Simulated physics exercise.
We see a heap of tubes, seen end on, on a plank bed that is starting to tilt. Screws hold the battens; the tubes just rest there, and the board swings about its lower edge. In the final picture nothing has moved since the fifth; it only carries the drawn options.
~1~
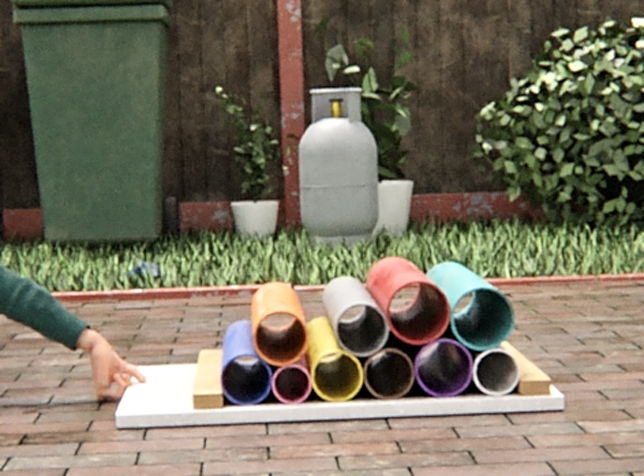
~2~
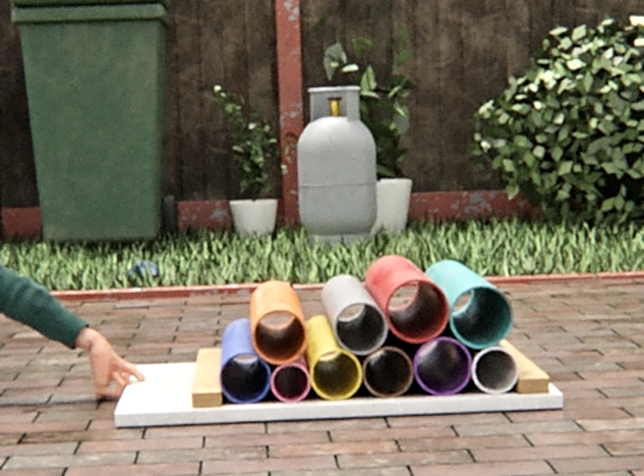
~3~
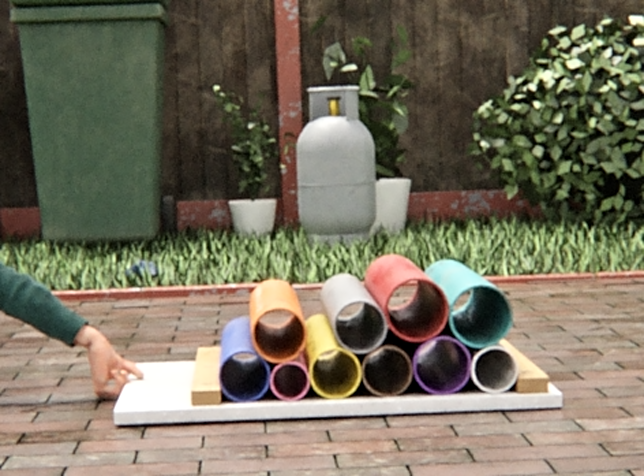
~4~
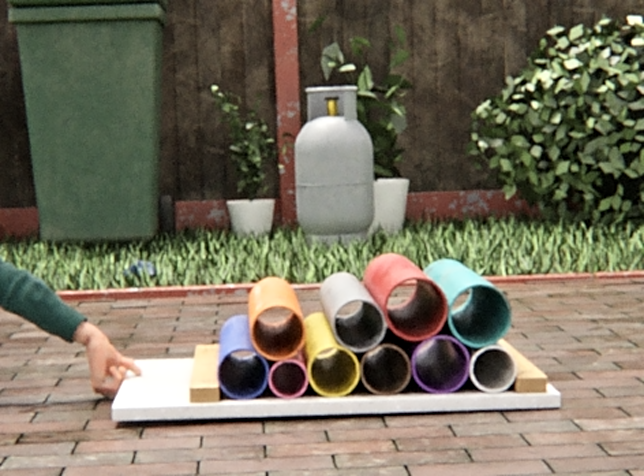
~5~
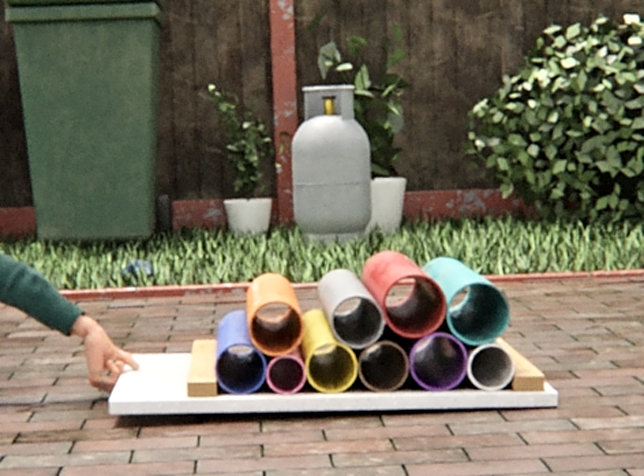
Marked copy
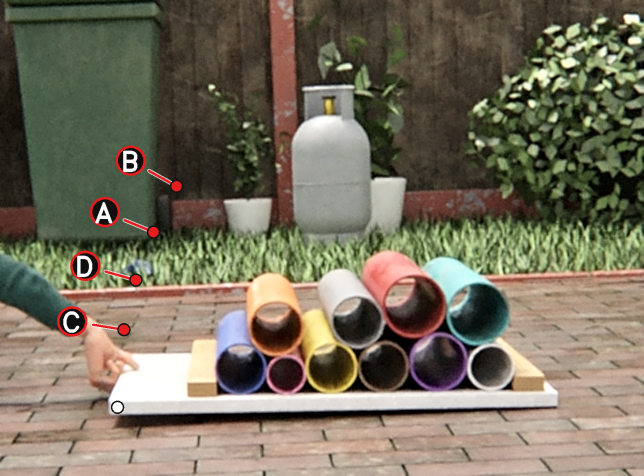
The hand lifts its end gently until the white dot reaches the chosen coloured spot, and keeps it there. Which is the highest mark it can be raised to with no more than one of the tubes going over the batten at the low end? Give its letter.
The last mark within the limit is D.
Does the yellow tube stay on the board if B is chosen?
Yes.
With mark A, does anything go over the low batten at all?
Yes.
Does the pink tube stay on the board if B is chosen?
Yes, with B.
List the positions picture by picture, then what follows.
In the first frame, yellow tube (337, 376); brown tube (389, 374); purple tube (444, 368).
In the second frame, purple tube (443, 367); white tube (496, 370).
In the third frame, board (331, 376); blue tube (245, 376); pink tube (290, 381); yellow tube (335, 373).
In the fourth frame, board (329, 375); blue tube (243, 374); pink tube (288, 379).
In the fifth frame, board (327, 371); blue tube (240, 369); pink tube (286, 374).
On the marked copy, A at (153, 232); B at (177, 186); C at (124, 330); D at (136, 280); the white dot at (118, 407).
Following D. Soon after the start, board at 13°.
Later, board at 18°.
In the end, board at 18°, one over the low batten (turquoise).
As for the rest, A two over the low batten (turquoise, red); B three over the low batten (grey, turquoise, red); C one over the low batten (turquoise).
